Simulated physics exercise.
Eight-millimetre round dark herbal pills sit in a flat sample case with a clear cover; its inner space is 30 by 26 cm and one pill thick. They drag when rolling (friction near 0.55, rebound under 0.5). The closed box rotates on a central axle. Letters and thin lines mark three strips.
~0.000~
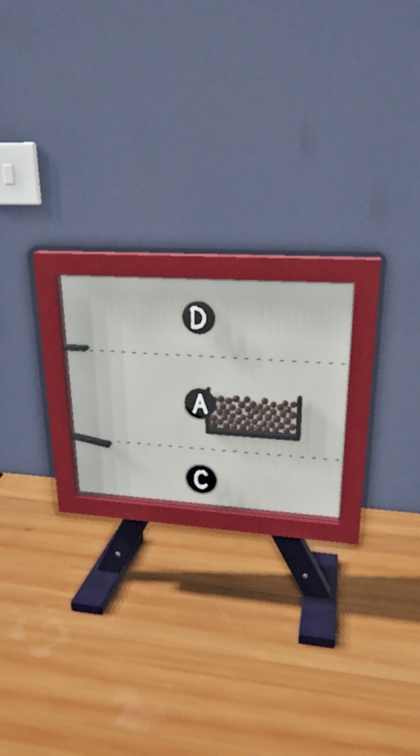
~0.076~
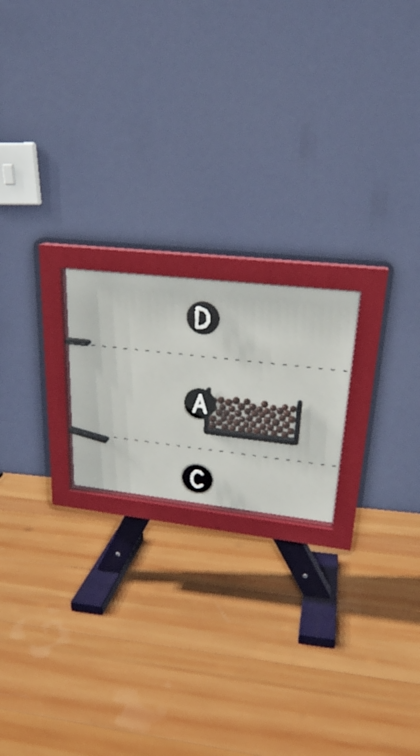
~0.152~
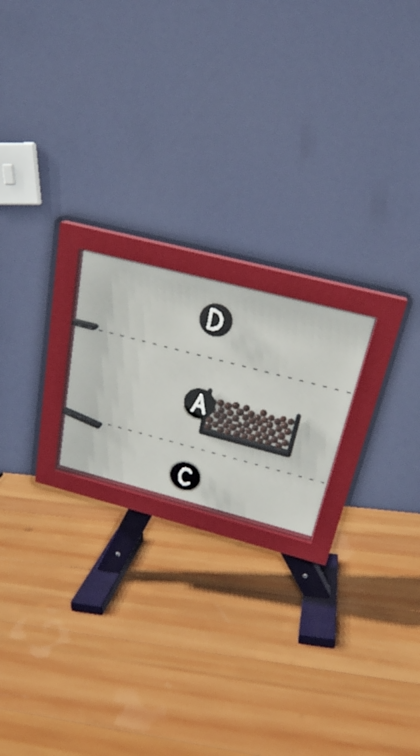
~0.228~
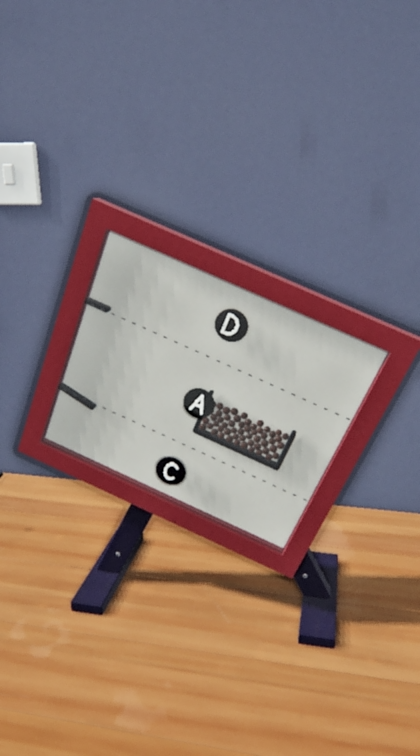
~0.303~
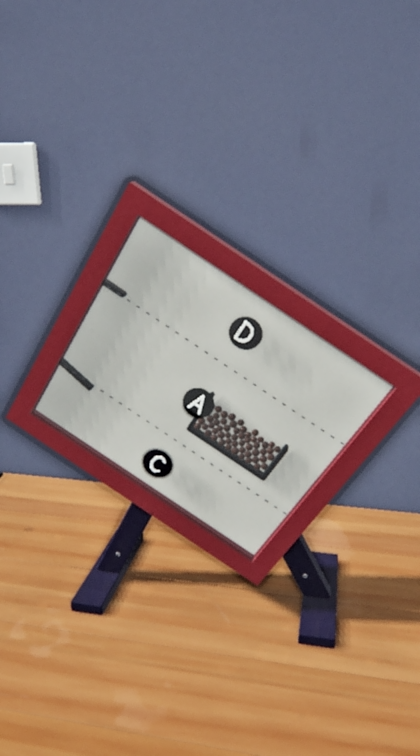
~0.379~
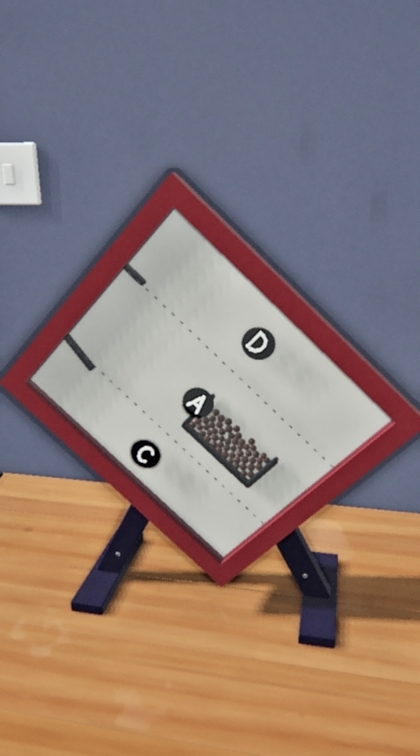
To begin with, a red-framed case with a clear front stands level on dark feet, a small open tray of round brown pellets beside the letter A. The case turns clockwise, slightly at first, then steadily further, until it is steeply slanted, the tray and its clustered pellets tilting along with it.
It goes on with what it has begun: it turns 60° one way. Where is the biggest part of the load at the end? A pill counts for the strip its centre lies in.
Answer: A.
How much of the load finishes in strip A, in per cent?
Some 80 per cent.
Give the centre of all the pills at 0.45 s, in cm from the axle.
Some 2 cm right and 5 cm below.
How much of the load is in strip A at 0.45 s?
About 100 per cent.
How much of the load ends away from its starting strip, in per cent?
Some 20 per cent.
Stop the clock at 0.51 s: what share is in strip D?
About 0 per cent.
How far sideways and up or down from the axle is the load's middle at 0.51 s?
Some 2 cm right and 6 cm below.
By 0.45 s, it stands 53° clockwise; the pills' middle is 2 cm right of and 5 cm below the centre; A 100 %.
By 0.51 s, it stands 58° clockwise; the pills' middle is 2 cm right of and 6 cm below the centre; A 100 %.
By 0.57 s, it stands 60° clockwise; the pills' middle is 2 cm right of and 6 cm below the centre; A 100 %.
All still by 1.7 s, it stands 60° clockwise; A 80 %, C 20 %, D 0 %.
